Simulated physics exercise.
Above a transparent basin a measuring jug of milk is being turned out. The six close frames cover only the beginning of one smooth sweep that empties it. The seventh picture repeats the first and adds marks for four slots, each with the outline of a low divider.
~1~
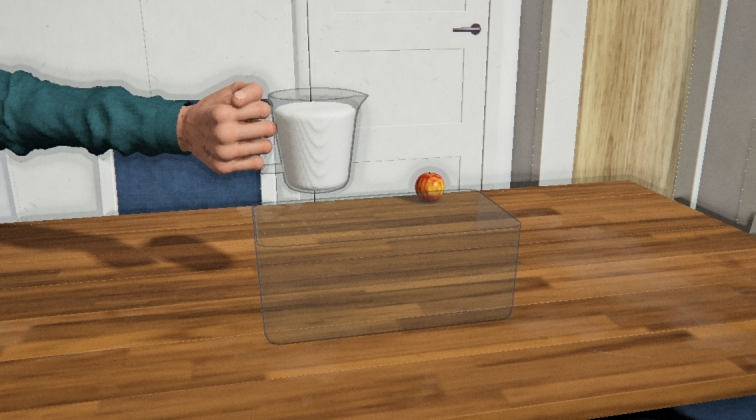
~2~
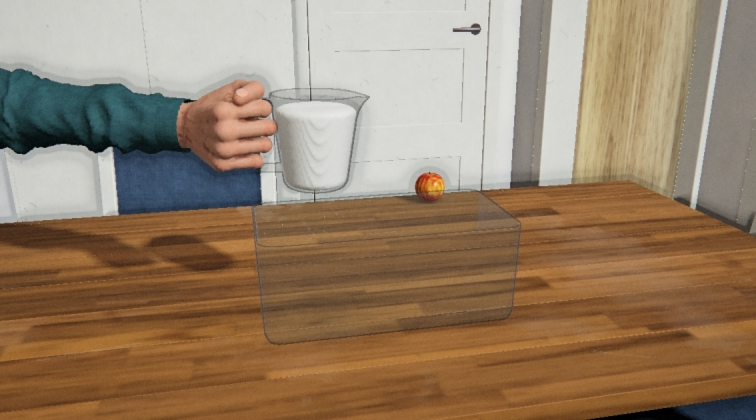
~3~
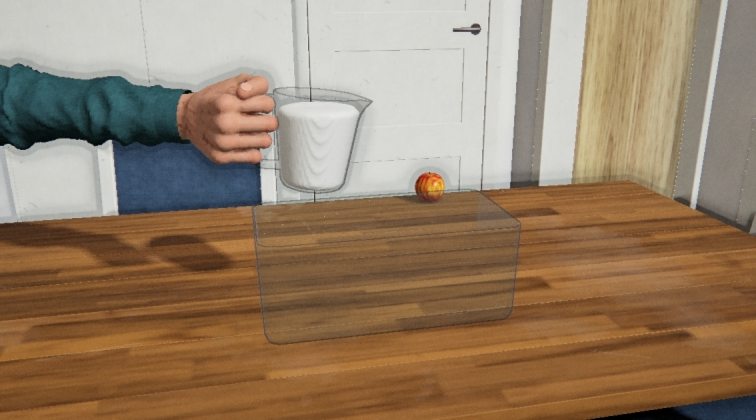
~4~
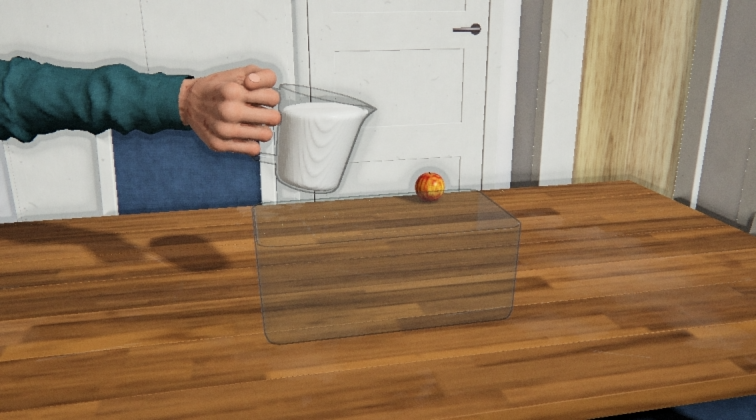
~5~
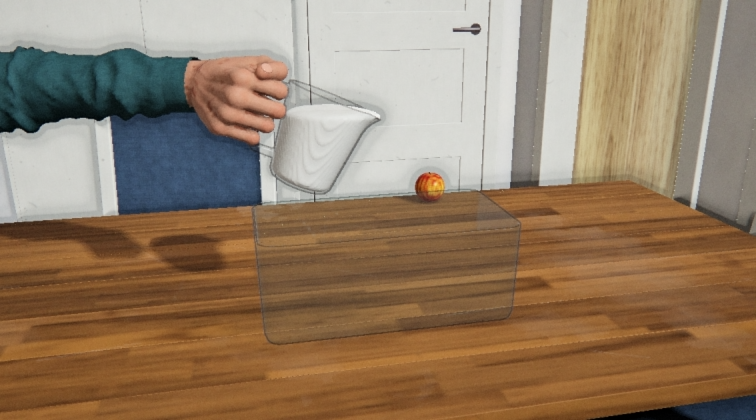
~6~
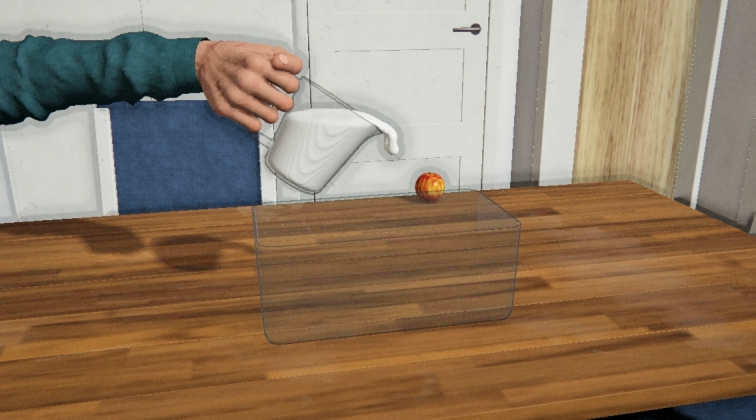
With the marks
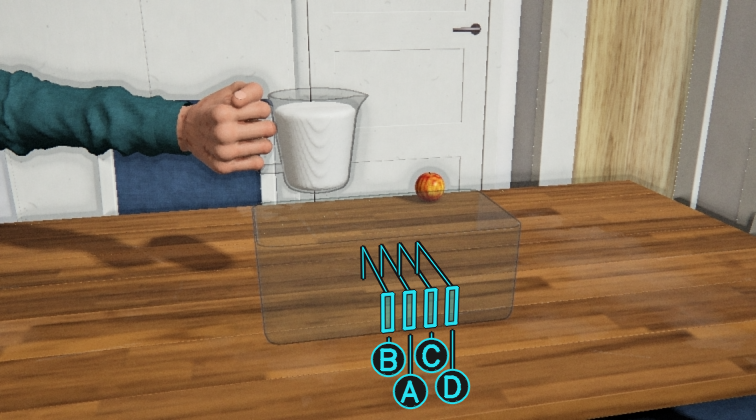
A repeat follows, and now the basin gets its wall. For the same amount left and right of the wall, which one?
The answer is place C.
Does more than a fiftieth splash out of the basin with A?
No.
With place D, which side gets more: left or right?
The left one.
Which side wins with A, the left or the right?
The right one.
In cyan, A at (410, 335); B at (388, 337); C at (431, 333); D at (452, 330).
If A is chosen, about 15 % ends left of the wall and 84 % right of it.
If B is chosen, about 3 % ends left of the wall and 97 % right of it.
If C is chosen, about 45 % ends left of the wall and 55 % right of it.
If D is chosen, about 86 % ends left of the wall and 13 % right of it.
